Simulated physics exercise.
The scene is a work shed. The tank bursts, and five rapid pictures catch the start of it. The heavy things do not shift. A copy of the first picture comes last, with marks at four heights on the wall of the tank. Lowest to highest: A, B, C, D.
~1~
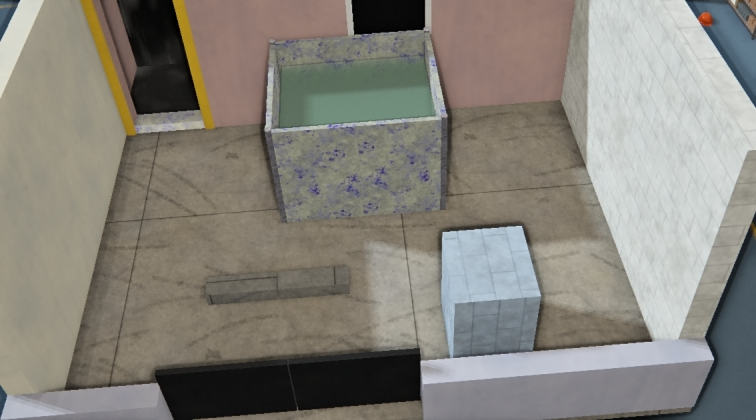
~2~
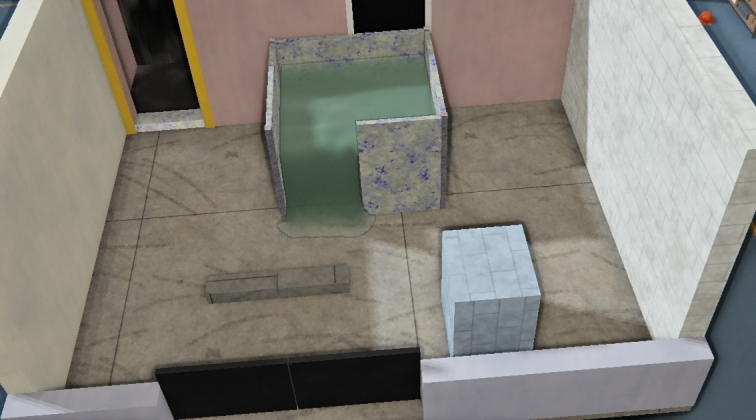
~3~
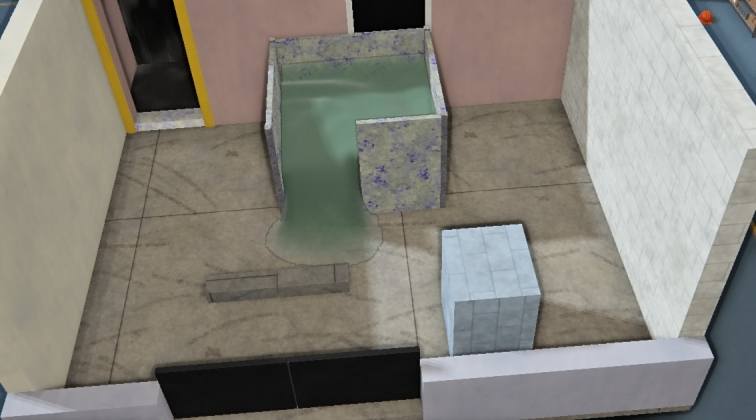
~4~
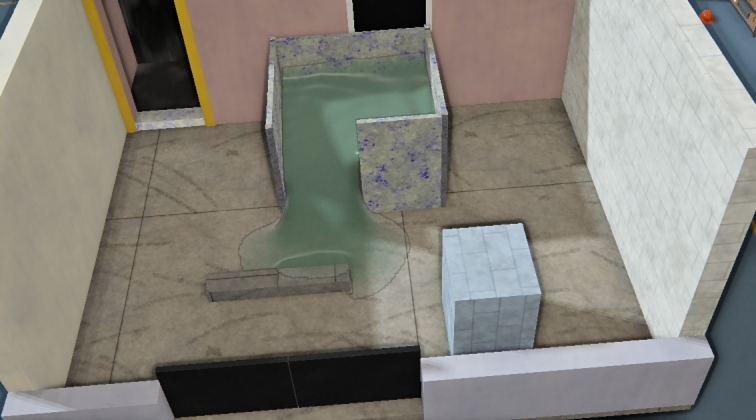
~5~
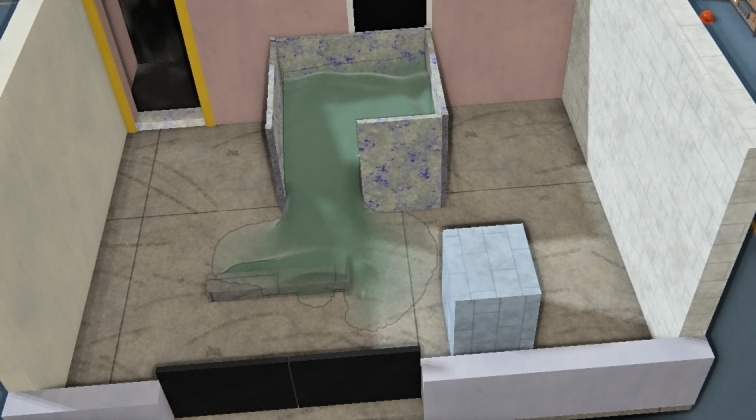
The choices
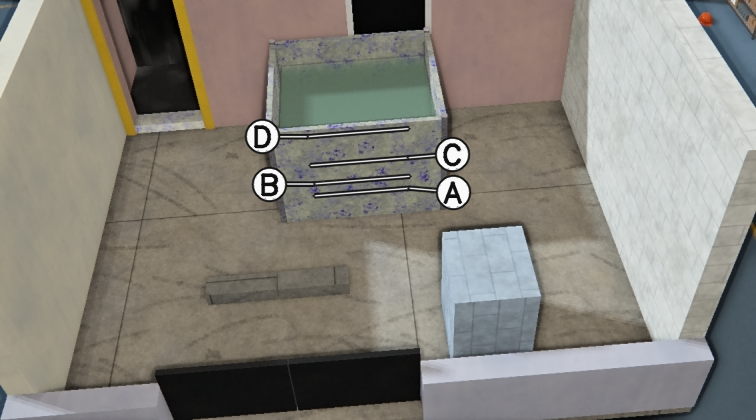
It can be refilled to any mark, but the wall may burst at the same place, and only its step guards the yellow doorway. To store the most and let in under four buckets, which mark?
B is the one.
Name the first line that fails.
Here it is line C.
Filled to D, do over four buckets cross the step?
Yes, that goes wrong.
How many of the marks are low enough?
Two.
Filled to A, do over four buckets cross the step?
No, not at all.
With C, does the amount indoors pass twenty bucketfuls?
No.
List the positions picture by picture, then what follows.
Water in the tank at rest, its middle at (355, 100); foot of the yellow doorway at (171, 131); shut gate at (290, 369).
Water covers 1 % of the ground and shows as far out as (366, 224).
Water covers 4 % of the ground and shows as far out as (368, 251).
Water covers 8 % of the ground and shows as far out as (366, 289).
Water covers 13 % of the ground and shows as far out as (380, 321).
On the marked copy, A at (362, 192); B at (361, 180); C at (359, 161); D at (357, 132); from the bottom up A, B, C, D.
If A is chosen, nothing gets over.
If B is chosen, a bucket or two gets in.
If C is chosen, about 10 bucketfuls get in.
If D is chosen, dozens of bucketfuls pour in.
